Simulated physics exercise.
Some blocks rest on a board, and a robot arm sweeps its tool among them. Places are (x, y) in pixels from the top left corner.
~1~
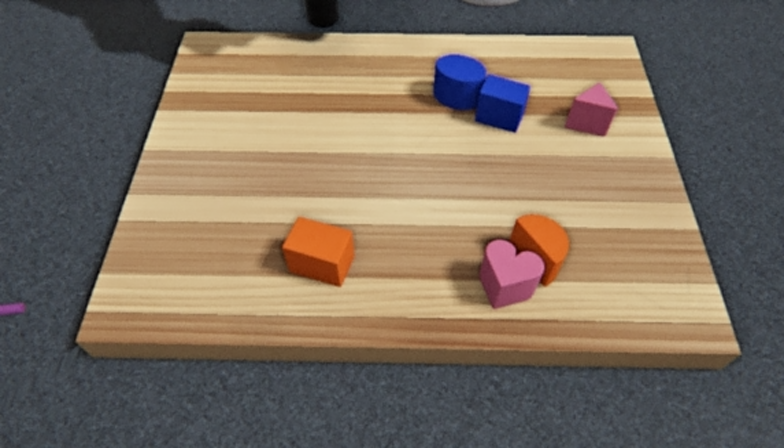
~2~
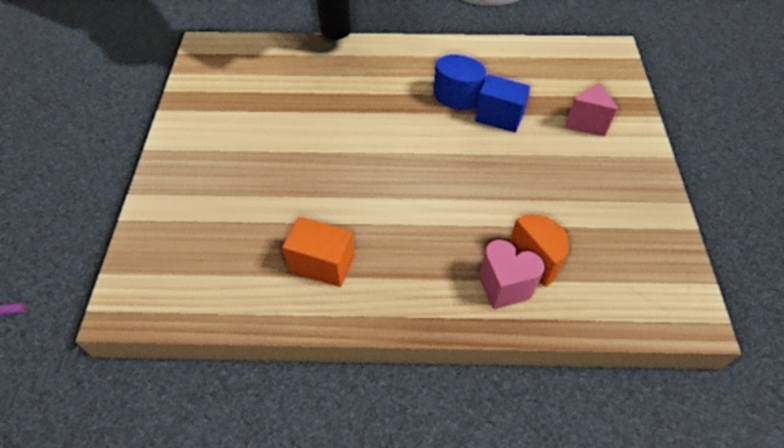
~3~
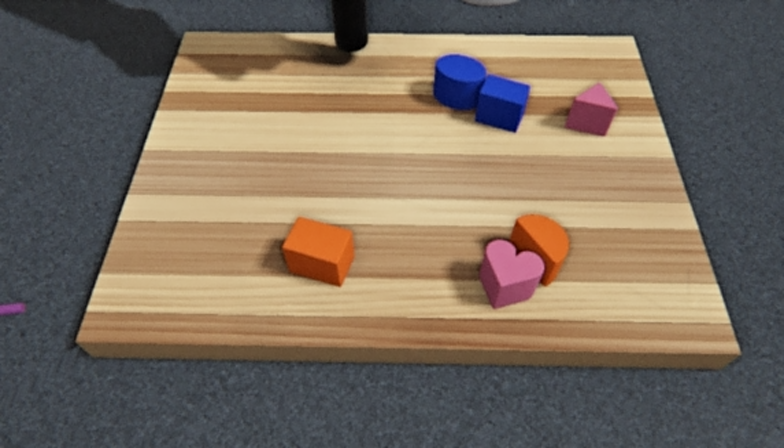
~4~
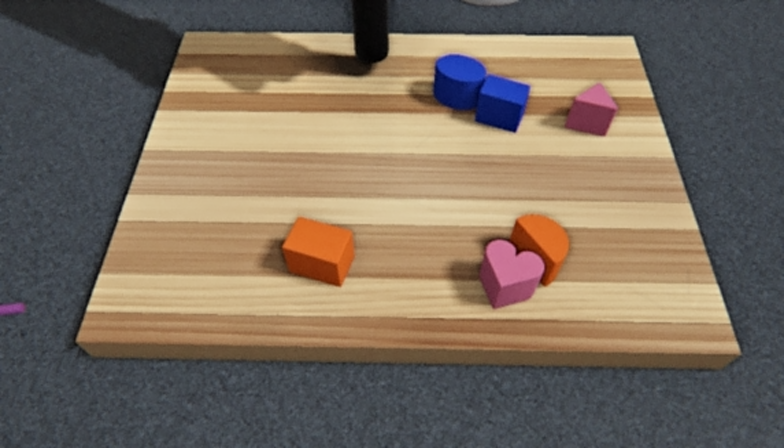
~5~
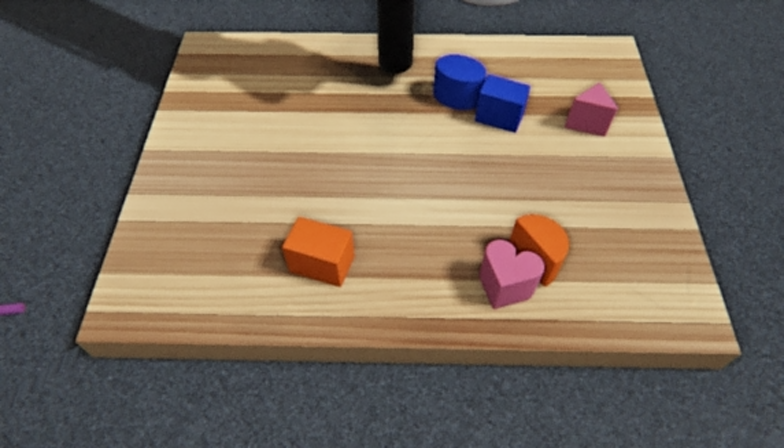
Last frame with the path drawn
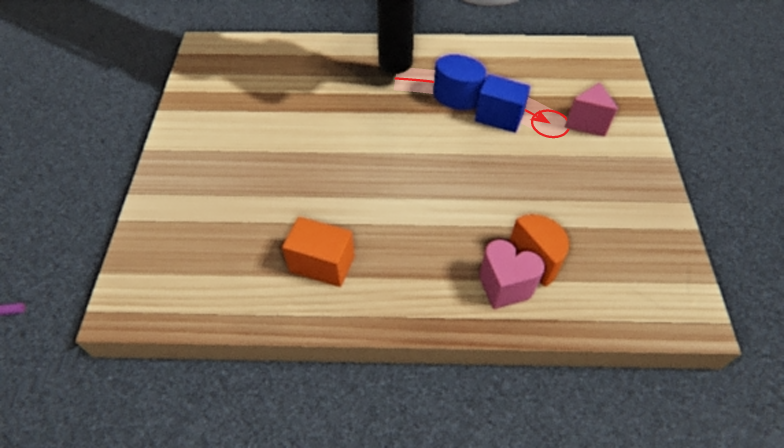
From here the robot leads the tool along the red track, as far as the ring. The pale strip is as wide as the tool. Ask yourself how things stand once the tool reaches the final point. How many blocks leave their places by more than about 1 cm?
3 or more.
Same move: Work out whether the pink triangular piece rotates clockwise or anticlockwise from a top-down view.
Looking down: Anticlockwise.
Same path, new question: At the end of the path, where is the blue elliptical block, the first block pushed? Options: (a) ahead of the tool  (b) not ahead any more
The one that fits is a, ahead of the tool.
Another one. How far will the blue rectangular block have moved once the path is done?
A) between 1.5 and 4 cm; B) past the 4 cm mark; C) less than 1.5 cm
The correct letter is B.
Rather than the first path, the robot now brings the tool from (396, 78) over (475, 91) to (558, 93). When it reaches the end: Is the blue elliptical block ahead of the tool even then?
That would be a yes.
The line goes from (396, 78) through (449, 84) and (501, 99) to (550, 124).
What follows on the original path. One third of the way, tool at (452, 70); blue elliptical block at (493, 71); blue rectangular block at (525, 97), turned 40° clockwise.
Two thirds of the way, tool at (505, 85); blue elliptical block at (552, 83); blue rectangular block at (547, 113), turned 85° clockwise.
At the end, tool at (555, 109); blue elliptical block at (606, 99), turned 45° anticlockwise; blue rectangular block at (558, 127), turned 125° clockwise; pink triangular piece at (647, 104), turned 25° anticlockwise.
